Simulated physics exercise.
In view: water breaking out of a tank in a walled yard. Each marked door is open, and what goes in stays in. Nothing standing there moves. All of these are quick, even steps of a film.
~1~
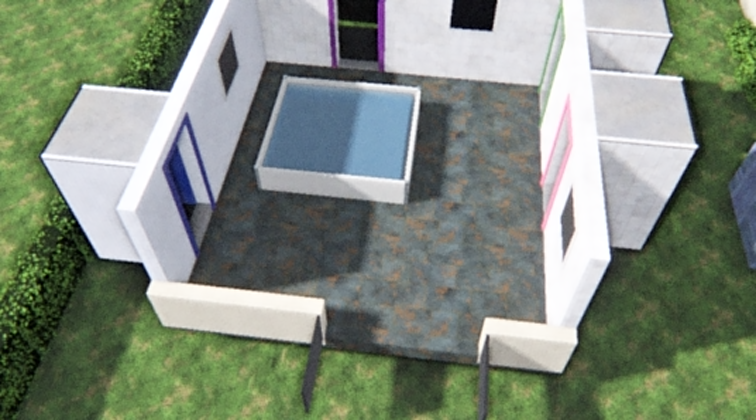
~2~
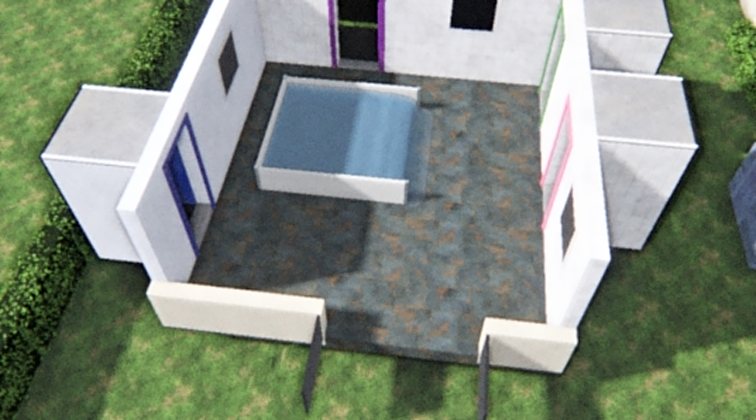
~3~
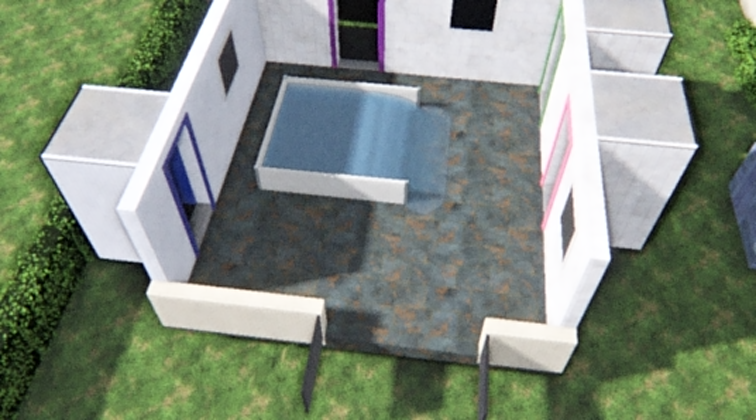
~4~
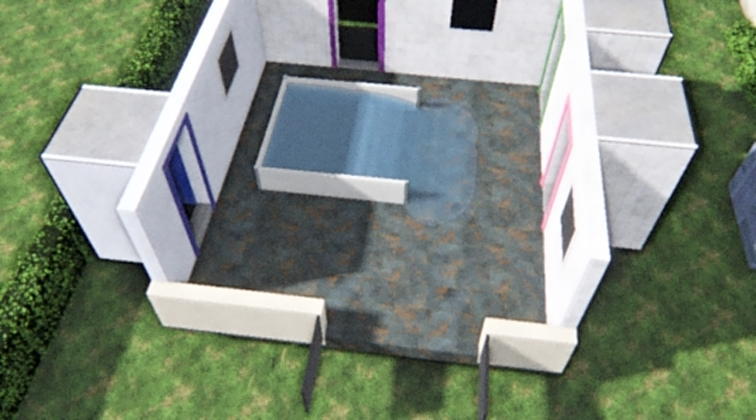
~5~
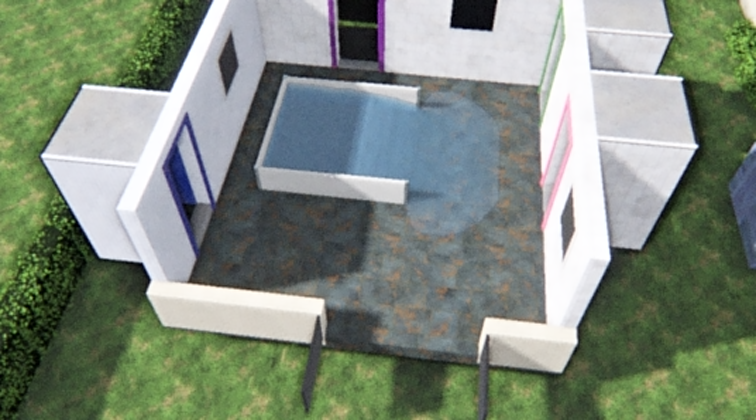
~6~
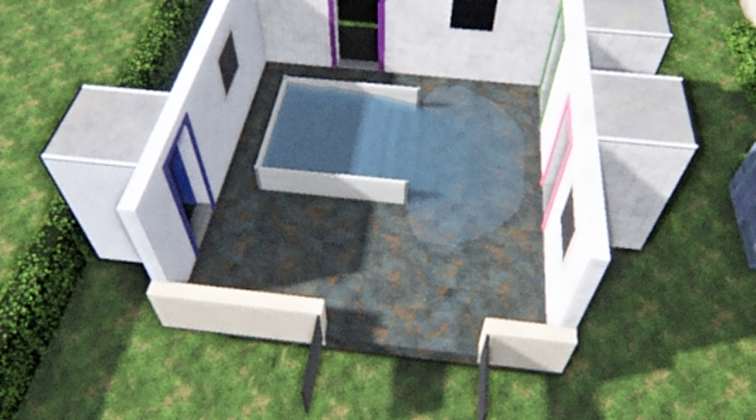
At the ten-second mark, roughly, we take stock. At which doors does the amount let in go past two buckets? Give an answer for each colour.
Door by door: The purple door stays at two or fewer; the blue door stays at two or fewer; the pink door goes past two; the green door goes past two.
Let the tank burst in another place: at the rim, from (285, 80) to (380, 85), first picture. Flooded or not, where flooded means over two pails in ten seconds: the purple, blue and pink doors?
Purple exceeds the limit, blue stays within the limit, pink stays within the limit.
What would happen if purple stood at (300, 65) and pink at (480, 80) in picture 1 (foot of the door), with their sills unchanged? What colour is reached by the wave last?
The door marked blue.
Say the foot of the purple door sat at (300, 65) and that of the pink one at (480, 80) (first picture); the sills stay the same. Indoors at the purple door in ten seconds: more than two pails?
Purple door: Goes past it.
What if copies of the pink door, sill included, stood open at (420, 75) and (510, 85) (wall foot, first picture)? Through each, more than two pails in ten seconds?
Door by door: Ends up below, then ends up above.
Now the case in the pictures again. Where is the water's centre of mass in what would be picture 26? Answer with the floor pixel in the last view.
At about (449, 166).
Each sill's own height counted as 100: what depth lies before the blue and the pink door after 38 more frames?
Roughly 0 per cent, then 110 per cent.
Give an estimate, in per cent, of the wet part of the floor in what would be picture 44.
It comes out near 80 percent.
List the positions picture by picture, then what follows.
In the first picture, the tank at (342, 129) is whole and still.
In the second picture, the front is at (415, 204), out from the gap at (411, 148).
In the third picture, water pours out at (411, 149) and has run to (425, 210).
In the fourth picture, water pours out at (410, 149) and has run to (451, 215).
In the fifth picture, the front is at (471, 220), out from the gap at (410, 149).
In the sixth picture, water pours out at (410, 150) and has run to (510, 119).
A moment on, water covers 35 % of the floor; the purple door not reached, the blue door not reached, the pink door under two buckets in, the green door wet at the sill, nothing in.
Next, water covers 40 % of the floor; the purple door not reached, the blue door not reached, the pink door over two buckets in, the green door under two buckets in.
Then, water covers 45 % of the floor; the purple door not reached, the blue door not reached, the pink door far over two buckets in, the green door far over two buckets in.
Later, water covers 80 % of the floor; the purple door wet at the sill, nothing in, the blue door not reached, the pink door far over two buckets in, the green door far over two buckets in.
In the end, water covers 100 % of the floor; the purple door under two buckets in, the blue door wet at the sill, nothing in, the pink door far over two buckets in, the green door far over two buckets in.
